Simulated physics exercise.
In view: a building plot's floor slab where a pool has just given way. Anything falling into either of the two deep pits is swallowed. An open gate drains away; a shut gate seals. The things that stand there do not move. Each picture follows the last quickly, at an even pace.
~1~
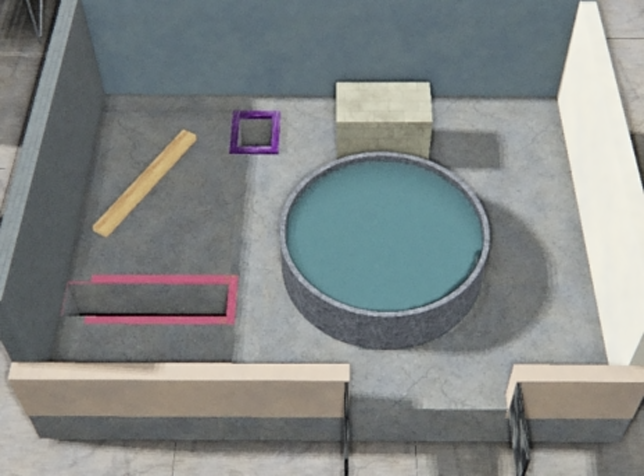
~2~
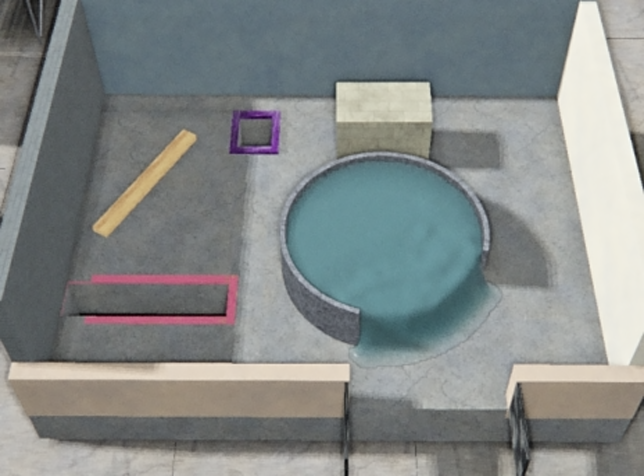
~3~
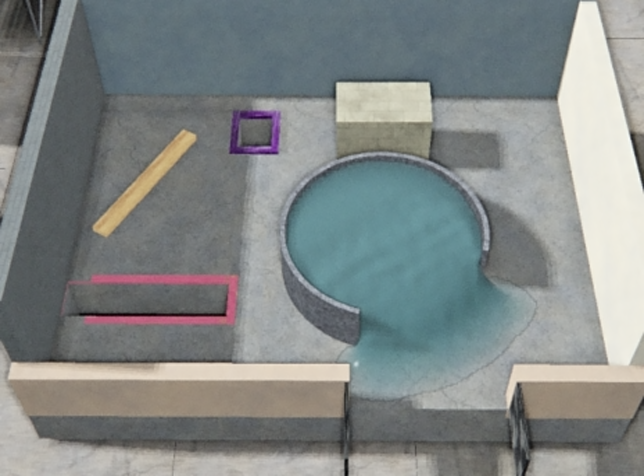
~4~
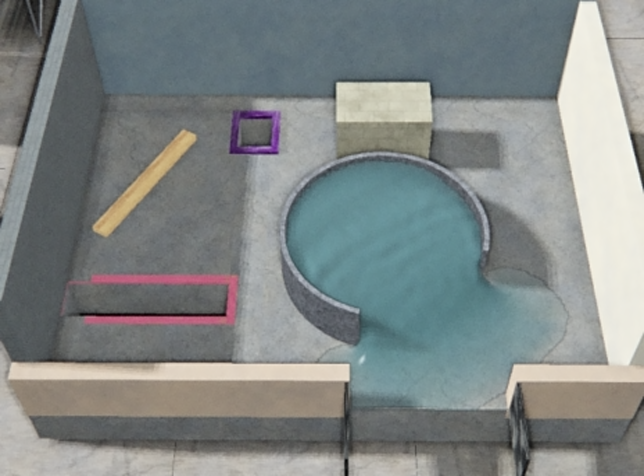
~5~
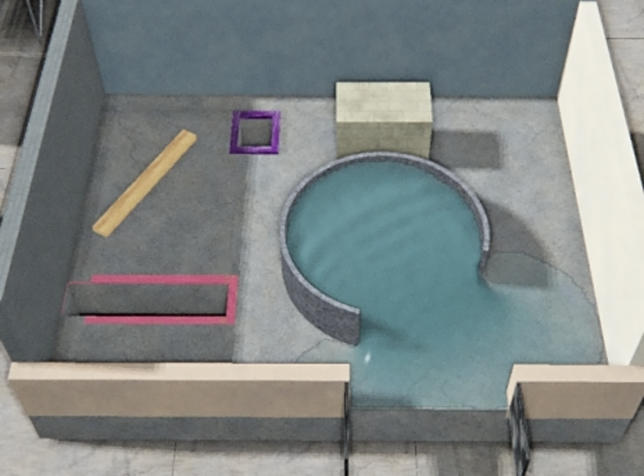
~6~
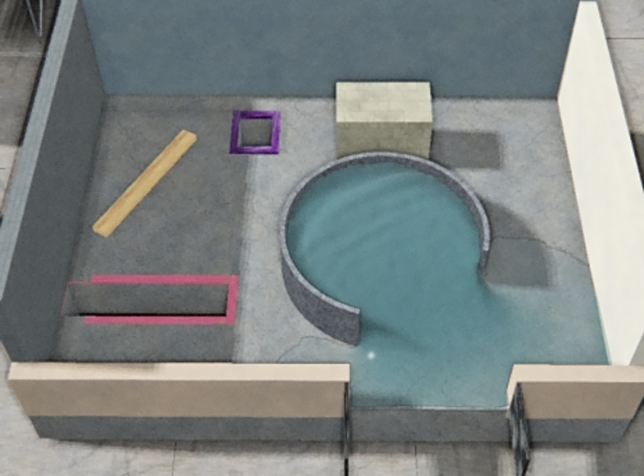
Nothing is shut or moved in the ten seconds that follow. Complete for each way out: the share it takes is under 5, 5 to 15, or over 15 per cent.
Completed: For the gate it is over 15 per cent; for the pink pit it is under 5 per cent; for the purple pit it is under 5 per cent.
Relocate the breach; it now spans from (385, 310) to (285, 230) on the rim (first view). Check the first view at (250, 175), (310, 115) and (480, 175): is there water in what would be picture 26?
Unsoaked, then unsoaked, then unsoaked.
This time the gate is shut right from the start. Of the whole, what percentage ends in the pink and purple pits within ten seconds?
The pink pit gets 20 per cent and the purple pit 6 per cent.
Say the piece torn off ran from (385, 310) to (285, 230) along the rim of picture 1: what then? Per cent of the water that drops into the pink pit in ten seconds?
In percent, pink takes 65.
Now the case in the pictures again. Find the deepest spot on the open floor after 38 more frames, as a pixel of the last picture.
Around (559, 131).
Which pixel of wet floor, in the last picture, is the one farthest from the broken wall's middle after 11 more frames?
Somewhere close to (112, 390).
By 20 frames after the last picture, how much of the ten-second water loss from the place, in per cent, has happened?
Near 65 in a hundred.
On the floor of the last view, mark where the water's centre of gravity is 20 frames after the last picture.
Centre: Close to (448, 268).
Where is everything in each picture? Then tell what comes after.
In the first frame, still water in the pool at (384, 232).
In the second frame, water pours out at (436, 325) and has run to (494, 290).
In the third frame, water pours out at (436, 326) and has run to (528, 301).
In the fourth frame, the front is at (560, 315), out from the gap at (435, 328).
In the fifth frame, the front is at (591, 322), out from the gap at (435, 328).
In the sixth frame, the front is at (591, 277), out from the gap at (435, 328).
A moment on, water covers 20 % of the floor; the gate 14 %, the pink pit 0 %, the purple pit 0 %.
Next, water covers 25 % of the floor; the gate 26 %, the pink pit 0 %, the purple pit 0 %.
Then, water covers 40 % of the floor; the gate 39 %, the pink pit 0 %, the purple pit 0 %.
Later, water covers 50 % of the floor; the gate 51 %, the pink pit 0 %, the purple pit 0 %.
In the end, water covers 70 % of the floor; the gate 59 %, the pink pit 0 %, the purple pit 1 %.
